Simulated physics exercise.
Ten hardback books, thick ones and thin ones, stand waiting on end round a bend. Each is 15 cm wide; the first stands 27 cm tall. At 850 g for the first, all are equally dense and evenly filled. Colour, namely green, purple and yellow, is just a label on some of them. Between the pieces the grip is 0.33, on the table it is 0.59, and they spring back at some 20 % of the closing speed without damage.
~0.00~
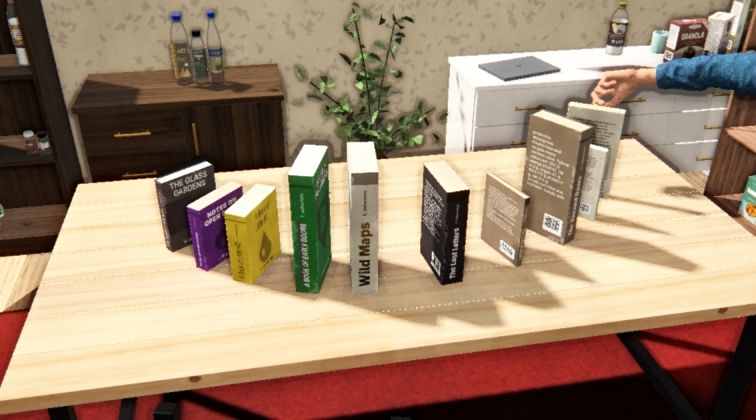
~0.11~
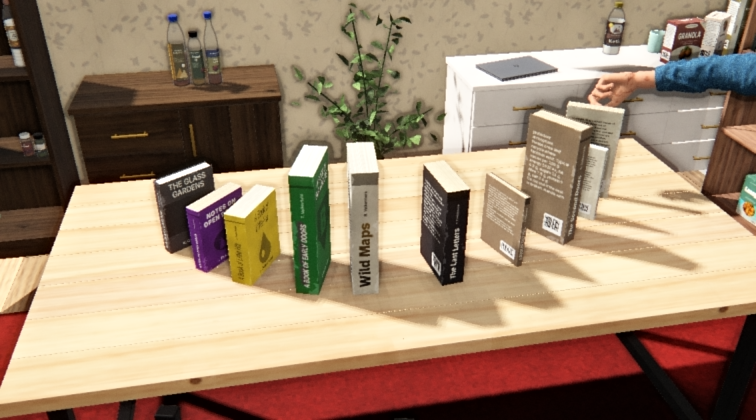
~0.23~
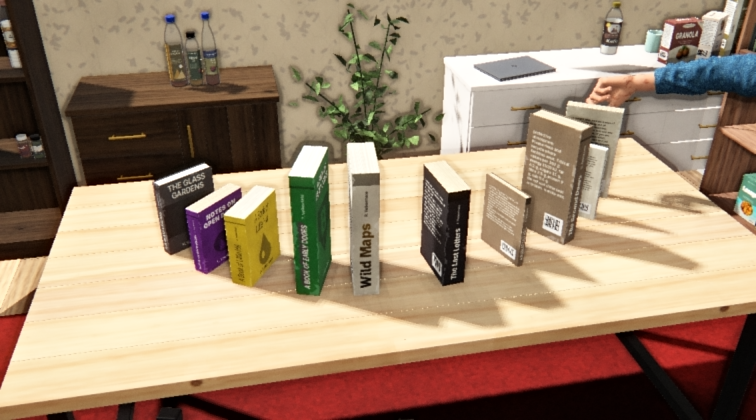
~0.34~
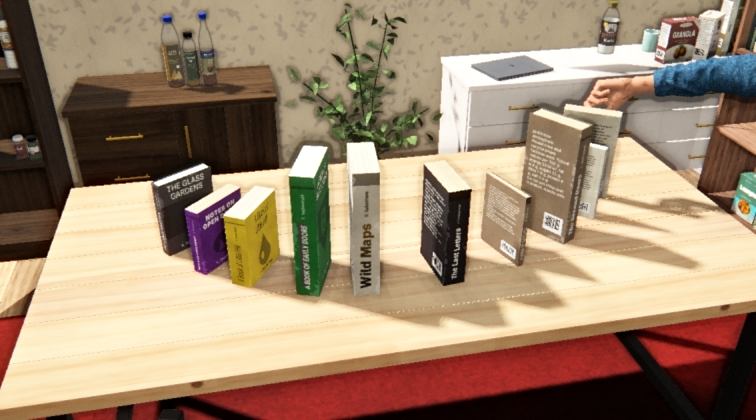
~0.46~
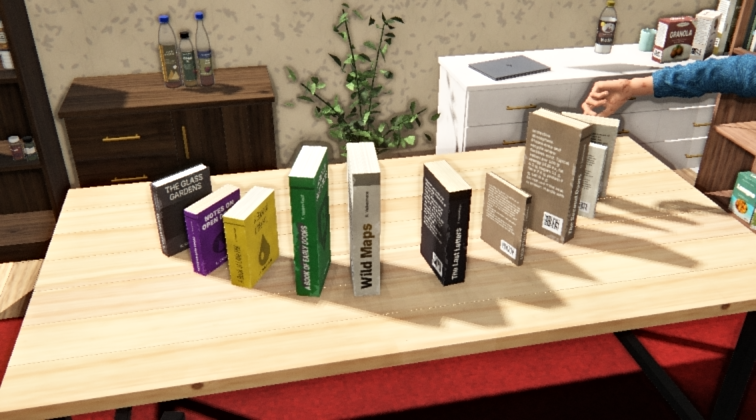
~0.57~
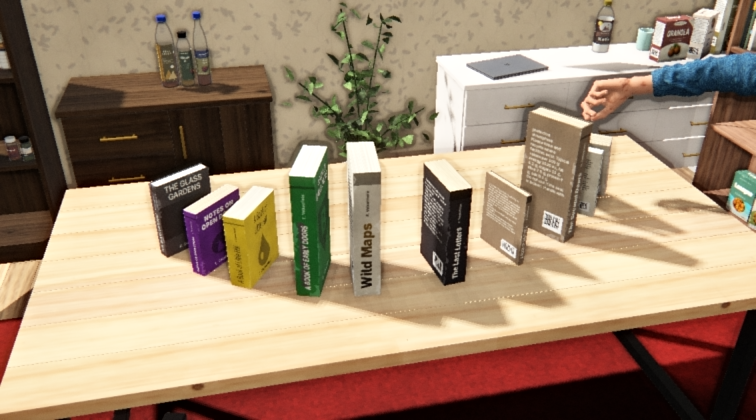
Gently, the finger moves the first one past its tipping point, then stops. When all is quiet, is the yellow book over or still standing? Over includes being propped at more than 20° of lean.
The yellow book ends up over in the end.
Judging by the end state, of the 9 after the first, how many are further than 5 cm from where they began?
The number is 9.
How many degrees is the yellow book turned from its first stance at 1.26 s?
0°.
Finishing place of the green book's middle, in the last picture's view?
Roughly (248, 240).
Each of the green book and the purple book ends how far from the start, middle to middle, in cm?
The green one ends 20 cm from its start and the purple one 10 cm.
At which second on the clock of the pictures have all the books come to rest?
Close to 2.5 seconds.
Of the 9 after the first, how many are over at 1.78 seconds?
Count by then: 9.
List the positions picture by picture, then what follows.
In the first picture (pixels give the middle of a visible side; the camera moves round a little), finger (601, 103) 7 cm from the first book; yellow book (264, 236); green book (304, 237); purple book (225, 228); none of the others has stirred.
Finger (598, 106) 38 mm from the first book; yellow book (264, 237), in the second picture.
Finger 6 mm from the first book; yellow book (264, 238), in the third picture.
Finger pushing; yellow book (263, 238); none of the others has stirred, in the fourth picture.
Finger (592, 115) stopped; yellow book (263, 239); none of the others has stirred, in the fifth picture.
Finger (591, 114) stopped; yellow book (263, 239); green book (305, 239); purple book (222, 232); steepest lean 10°, the book at (598, 185); one has shifted, in the sixth picture.
After 0.92 s, 2 of the 9 other books over; yellow book unmoved.
After 1.26 s, 4 of the 9 other books over; yellow book unmoved.
After 1.78 s, 9 of the 9 other books over; yellow book 60° from how it stood; green book 63° from how it stood.
In the end (2.6 s), 9 of the 9 other books over; yellow book 67° from how it stood; purple book 73° from how it stood; green book 67° from how it stood. Not one is left standing. From the last view, middles, yellow book near (215, 242), purple book near (185, 237).
